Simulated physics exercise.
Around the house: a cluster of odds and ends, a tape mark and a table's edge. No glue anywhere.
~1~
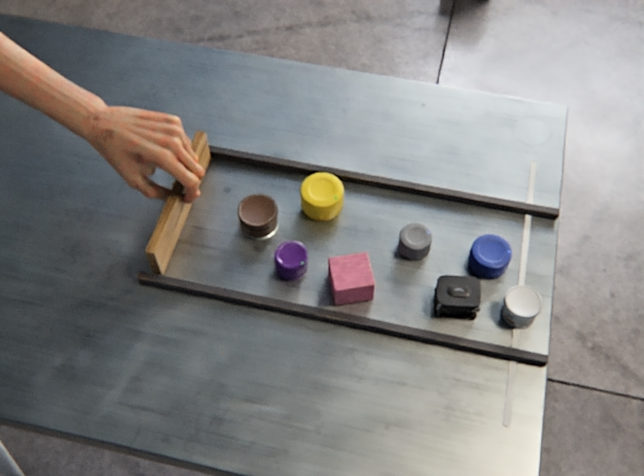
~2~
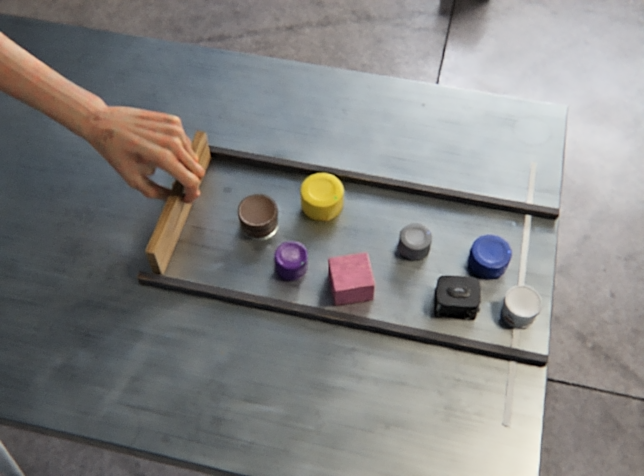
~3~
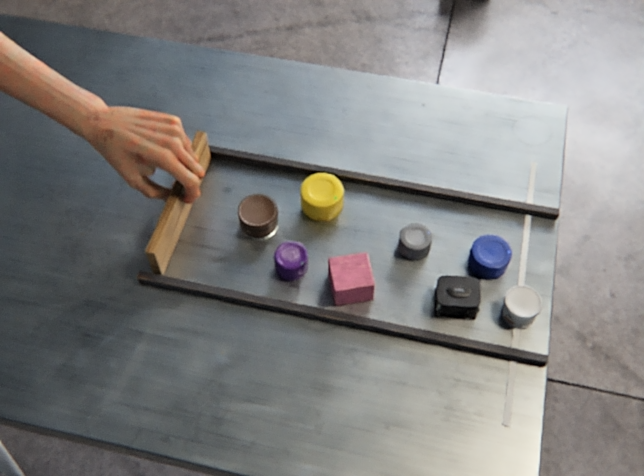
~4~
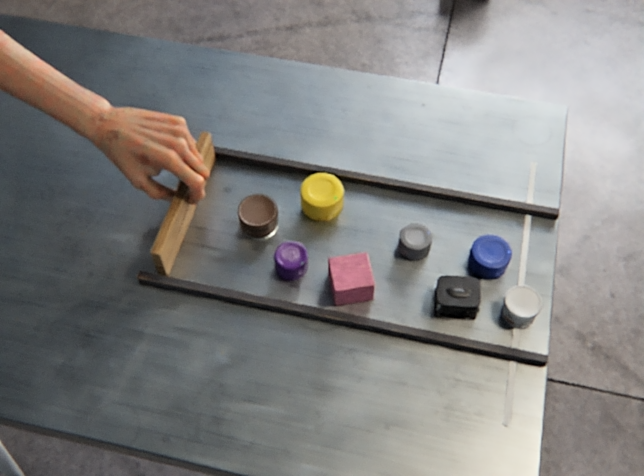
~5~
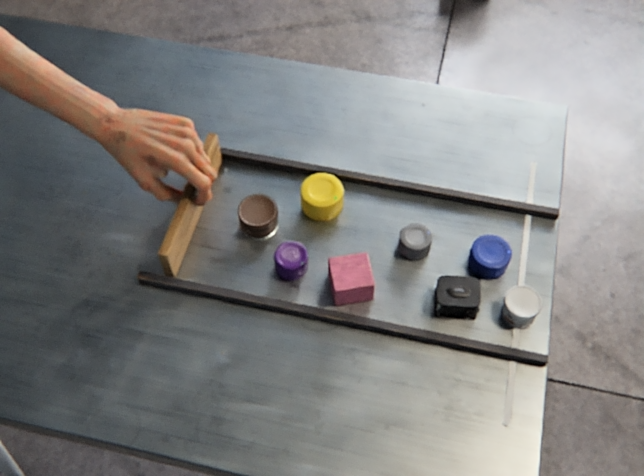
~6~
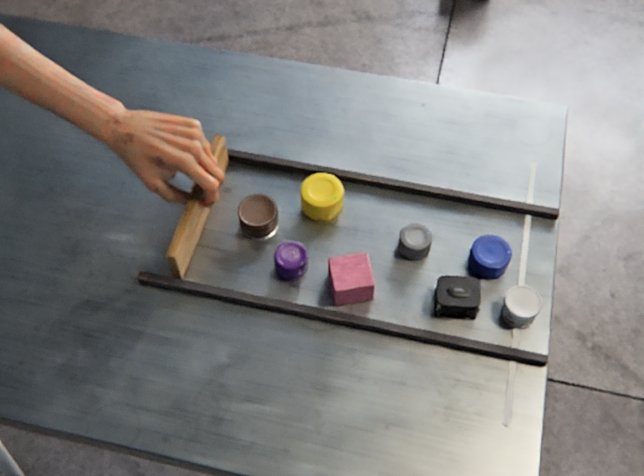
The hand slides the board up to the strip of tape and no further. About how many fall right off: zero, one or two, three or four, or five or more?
The number that fall off is three or four.
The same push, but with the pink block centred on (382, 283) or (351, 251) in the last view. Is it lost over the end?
Place by place, it goes over; is lost.
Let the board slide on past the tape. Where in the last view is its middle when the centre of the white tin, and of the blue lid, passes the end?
For the white tin at (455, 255), for the blue lid at (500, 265).
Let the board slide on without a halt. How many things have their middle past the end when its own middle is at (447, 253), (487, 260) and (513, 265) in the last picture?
Place by place, 0, 1 and 4.
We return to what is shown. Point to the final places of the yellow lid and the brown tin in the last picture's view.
First (551, 229), then (546, 264).
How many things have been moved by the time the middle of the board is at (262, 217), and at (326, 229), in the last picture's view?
At the one place 1, at the other 4.
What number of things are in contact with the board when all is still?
It touches 4.
Early on, none off yet; white tin at rest near (521, 307); blue lid at rest near (490, 257); black case at rest near (457, 297).
Finally, the number that fall off is three or four; lost, grey lid, black case, blue lid and white tin.
